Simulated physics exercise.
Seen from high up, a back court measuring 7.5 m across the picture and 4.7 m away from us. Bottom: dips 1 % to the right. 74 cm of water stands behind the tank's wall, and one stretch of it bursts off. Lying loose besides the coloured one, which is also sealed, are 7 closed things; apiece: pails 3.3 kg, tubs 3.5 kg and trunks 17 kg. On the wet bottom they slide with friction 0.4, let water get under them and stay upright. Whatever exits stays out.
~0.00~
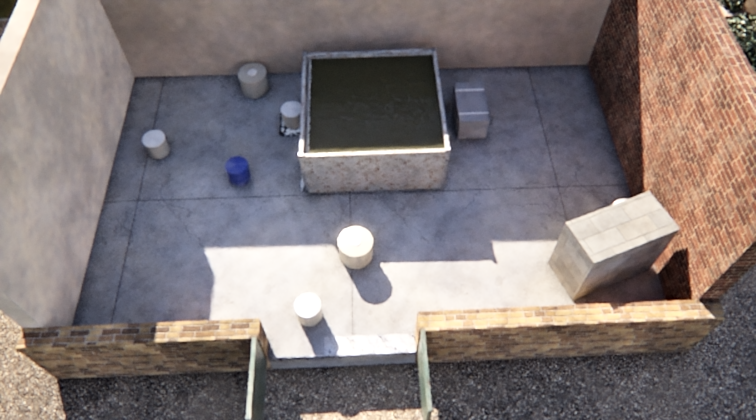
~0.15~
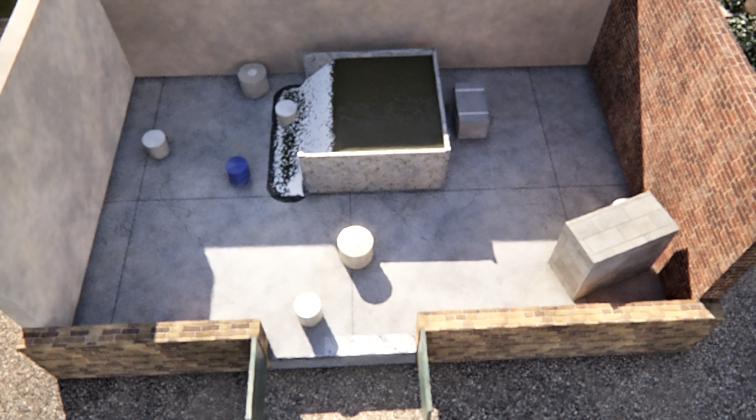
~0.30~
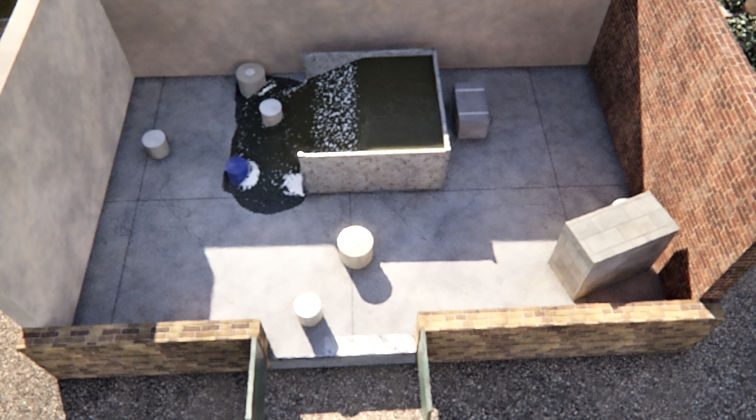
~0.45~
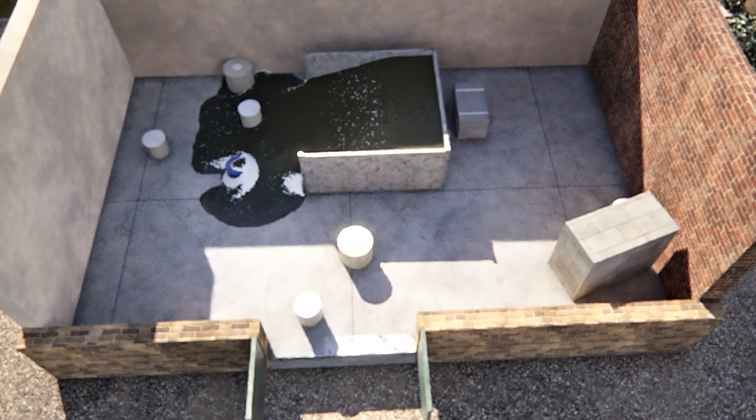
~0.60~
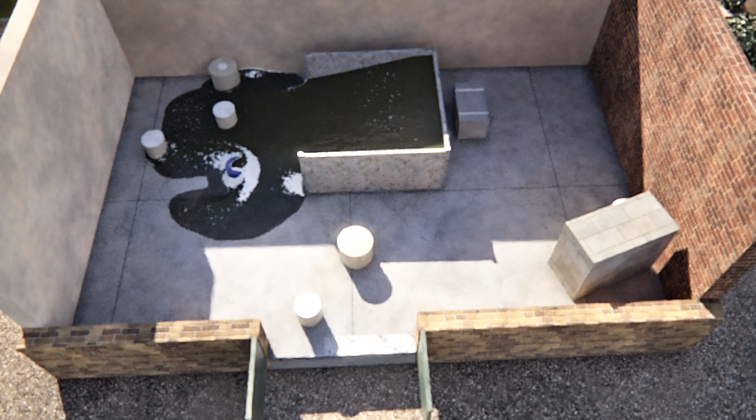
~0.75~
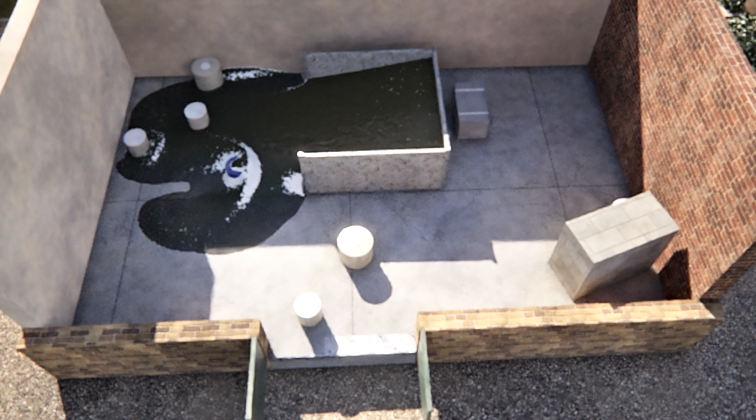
Dark water bursts from a raised tank's left side and spreads leftward, shifting several pale tubs.
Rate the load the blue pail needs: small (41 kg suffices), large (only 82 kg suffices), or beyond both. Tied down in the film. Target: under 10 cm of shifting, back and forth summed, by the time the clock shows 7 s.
Large.
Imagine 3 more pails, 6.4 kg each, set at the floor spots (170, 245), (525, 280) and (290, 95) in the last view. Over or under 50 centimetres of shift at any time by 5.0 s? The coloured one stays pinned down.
One after another they come out beyond the mark, within the mark, beyond the mark.
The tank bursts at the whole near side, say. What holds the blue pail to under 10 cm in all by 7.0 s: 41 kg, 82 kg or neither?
That way round, the lesser mass holds.
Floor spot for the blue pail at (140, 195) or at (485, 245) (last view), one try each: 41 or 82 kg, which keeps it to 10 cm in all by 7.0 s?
Order kept: Heavy pick needed, light pick works.
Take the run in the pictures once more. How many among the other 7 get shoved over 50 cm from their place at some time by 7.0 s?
I get 5.
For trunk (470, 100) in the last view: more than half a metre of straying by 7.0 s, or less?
The answer here is not beyond.
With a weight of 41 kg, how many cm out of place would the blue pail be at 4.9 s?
Close to 120 centimetres.
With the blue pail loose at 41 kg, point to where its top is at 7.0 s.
I'd put it at roughly (157, 195) in the last view.
After 1.4 s the blue pail would be 60 cm from its start with 41 kg and 0 cm from its start with 82 kg; 18 cm of water round it then.
After 3.1 s the blue pail would be 113 cm from its start with 41 kg and 0 cm from its start with 82 kg; 7 cm of water round it then.
After 4.9 s the blue pail would be 114 cm from its start with 41 kg and 0 cm from its start with 82 kg; 8 cm of water round it then.
After 7.0 s the blue pail would be 114 cm from its start with 41 kg and 0 cm from its start with 82 kg; 10 cm of water round it then.
